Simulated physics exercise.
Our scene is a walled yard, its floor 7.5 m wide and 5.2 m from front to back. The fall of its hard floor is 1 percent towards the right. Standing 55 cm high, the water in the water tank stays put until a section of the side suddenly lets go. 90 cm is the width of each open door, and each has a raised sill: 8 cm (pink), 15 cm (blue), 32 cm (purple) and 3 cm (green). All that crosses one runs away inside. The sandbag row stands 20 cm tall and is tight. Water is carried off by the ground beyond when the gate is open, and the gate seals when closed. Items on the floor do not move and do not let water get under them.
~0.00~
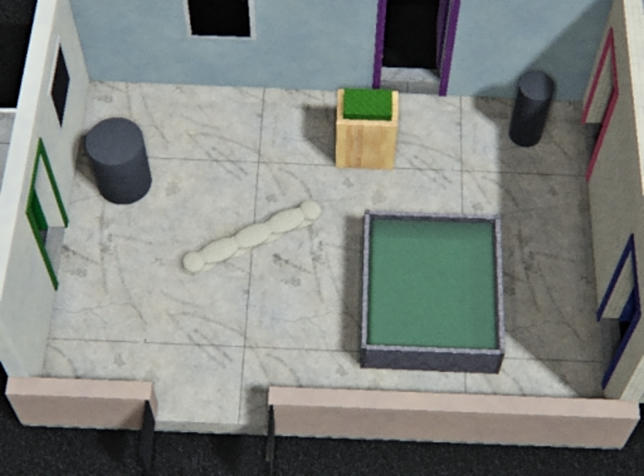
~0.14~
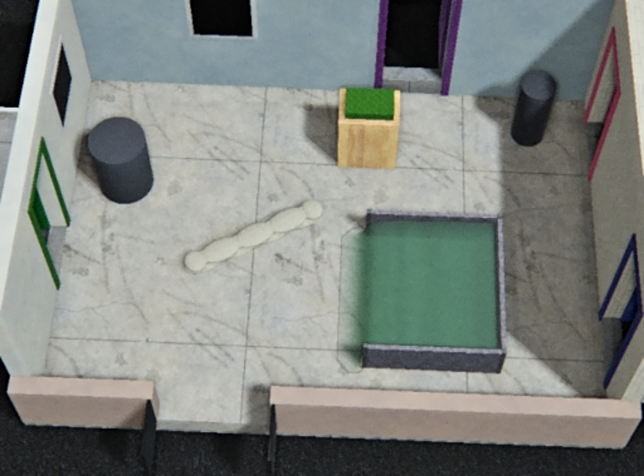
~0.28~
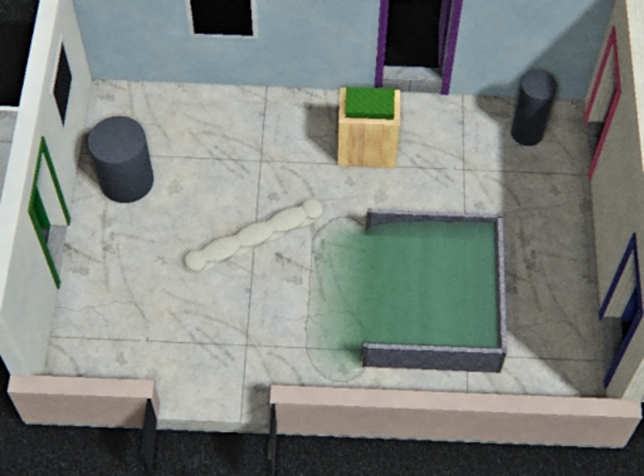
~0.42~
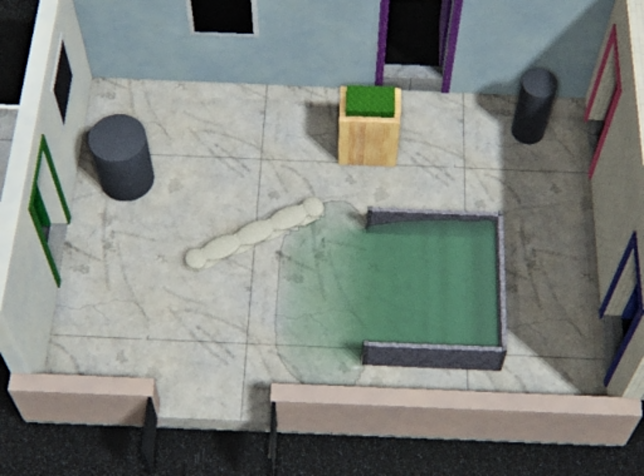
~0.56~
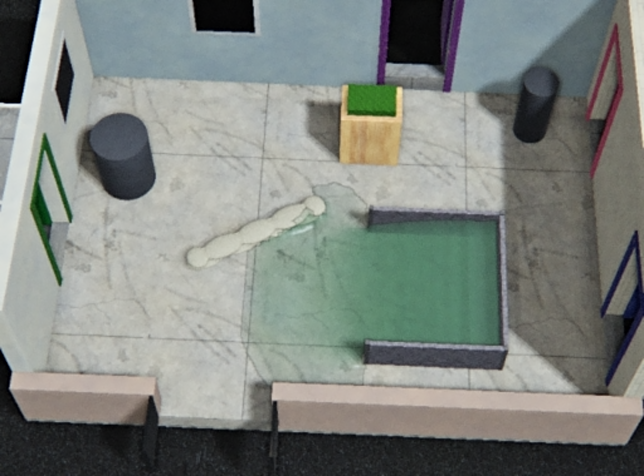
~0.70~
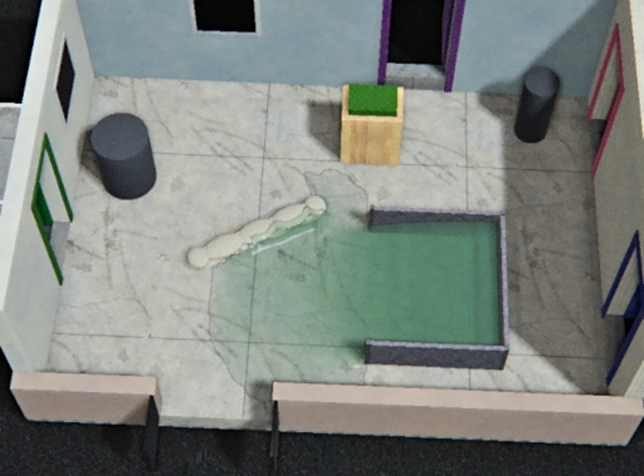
At first, a dark-walled tank of green water sits whole and still in a walled yard with a pale tiled floor. Then its left side opens and water pours out to the left, spreading in a thinning sheet that reaches the lumpy white barrier and spreads past its near side.
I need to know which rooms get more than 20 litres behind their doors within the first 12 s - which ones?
Outcome: Pink door: Limit unbroken. Blue door: Limit unbroken. Purple door: Limit unbroken. Green door: Limit broken.
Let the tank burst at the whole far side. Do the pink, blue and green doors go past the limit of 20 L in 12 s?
Pink beyond, blue short, green short.
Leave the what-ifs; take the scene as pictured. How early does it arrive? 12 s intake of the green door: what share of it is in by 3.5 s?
About 40 per cent.
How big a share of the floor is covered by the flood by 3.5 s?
About 40 per cent.
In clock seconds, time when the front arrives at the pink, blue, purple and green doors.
Arrival: Pink 6.5 s, blue 9.0 s, purple 6.5 s, green 1.6 s.
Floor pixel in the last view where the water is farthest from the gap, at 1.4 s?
Somewhere about (69, 320).
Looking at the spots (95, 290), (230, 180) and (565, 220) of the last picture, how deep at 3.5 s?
In that order: 17, 0 and 0 cm.
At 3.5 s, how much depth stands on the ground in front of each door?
In cm: Pink 0, blue 0, purple 0, green 10.
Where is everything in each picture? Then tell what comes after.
The first picture shows the water tank at (432, 283) is whole and still, 55 cm deep.
In the second picture, the front is at (358, 369), 1.1 m from the gap at (369, 291); 0.5 m2 of floor is under water; 55 cm left at the back of the water tank.
In the third picture, the front is at (327, 371), 1.3 m from the gap at (369, 292); 1.5 m2 of floor is under water; 55 cm left at the back of the water tank.
In the fourth picture, water pours out at (369, 291) and has run 1.5 m, to (305, 377); typically 9 cm deep outside, 55 cm at the water tank's back.
In the fifth picture, the front is at a hidden place, 1.8 m from the gap at (370, 290); 3.9 m2 of floor is under water; 48 cm left at the back of the water tank.
In the sixth picture, water pours out at (371, 290) and has run 2.2 m, to (217, 335); typically 8 cm deep outside, 46 cm at the water tank's back.
After 1.4 s water covers 30 % of the floor and is deepest (28 cm) near (285, 238); pink door not reached, blue door not reached, purple door not reached, green door not reached.
After 2.2 s water covers 40 % of the floor and is deepest (48 cm) near (46, 380); pink door not reached, blue door not reached, purple door not reached, green door 8 cm at the sill, 6 L in.
After 3.5 s water covers 40 % of the floor and is deepest (24 cm) near (57, 393); pink door not reached, blue door not reached, purple door not reached, green door 10 cm at the sill, 36 L in.
After 7.0 s water covers 70 % of the floor and is deepest (12 cm) near (317, 115); pink door 2 cm at the sill, 0 L in, blue door not reached, purple door 5 cm at the sill, 0 L in, green door 6 cm at the sill, 73 L in.
After 12.0 s water covers 90 % of the floor and is deepest (8 cm) near (585, 209); pink door 7 cm at the sill, 0 L in, blue door 5 cm at the sill, 0 L in, purple door 3 cm at the sill, 0 L in, green door 1 cm at the sill, 84 L in.
